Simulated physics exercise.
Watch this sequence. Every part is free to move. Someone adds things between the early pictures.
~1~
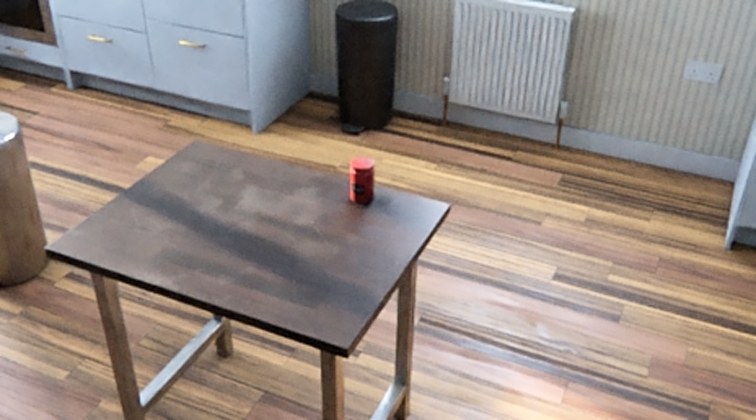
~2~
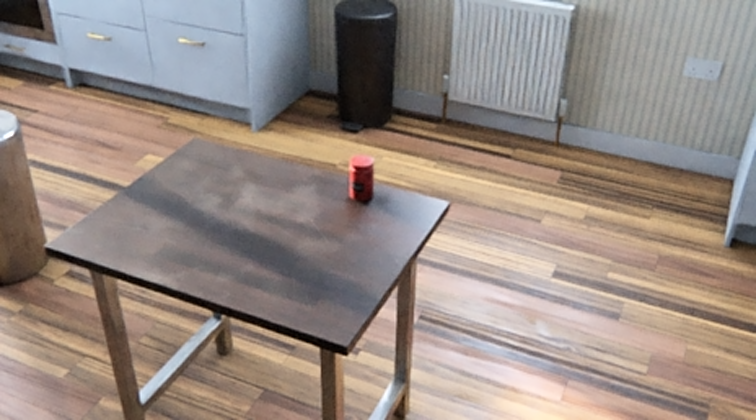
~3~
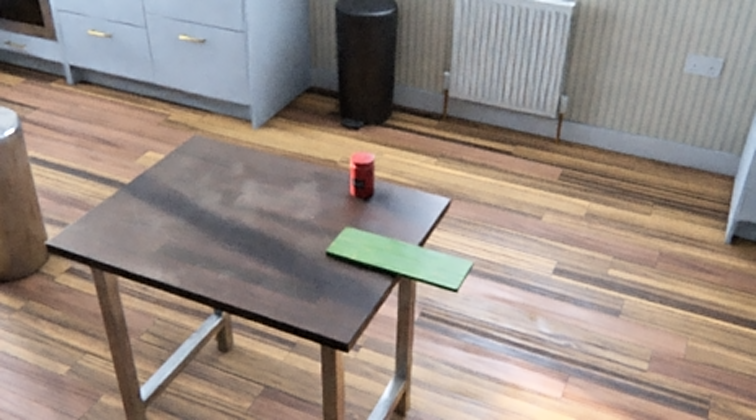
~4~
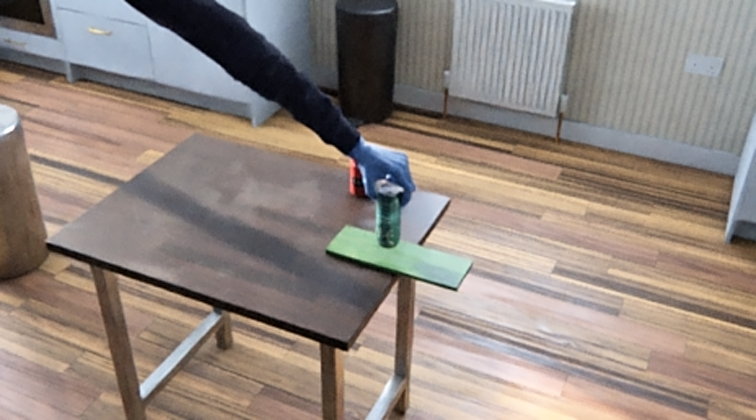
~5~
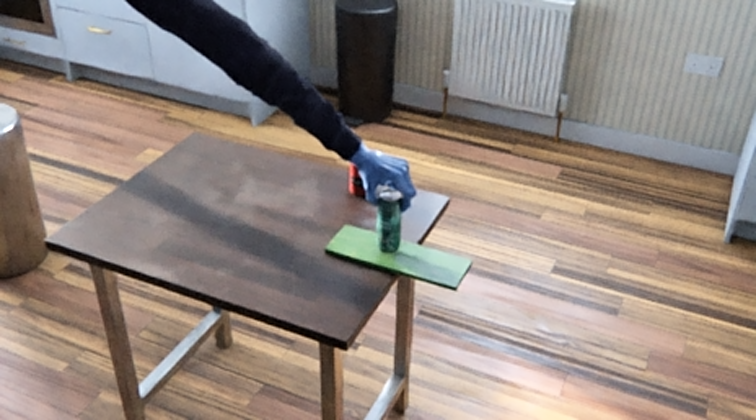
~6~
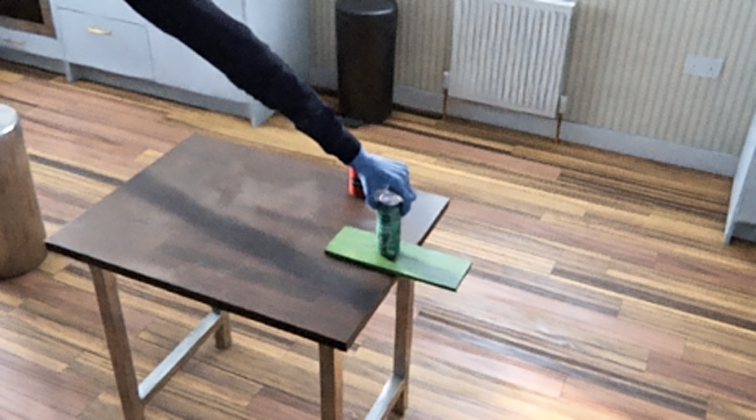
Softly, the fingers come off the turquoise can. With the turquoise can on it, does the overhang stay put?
Yes.
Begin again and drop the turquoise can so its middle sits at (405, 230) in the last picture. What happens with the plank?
After that it stays where it is.
Then, 0.60 s on from there, no change.
Then, 1.40 s on from there, turquoise can resting near (389, 227).
In the end, all 3 unmoved. At the end, from the last picture's camera, turquoise can near (389, 227). The plank keeps its balance.
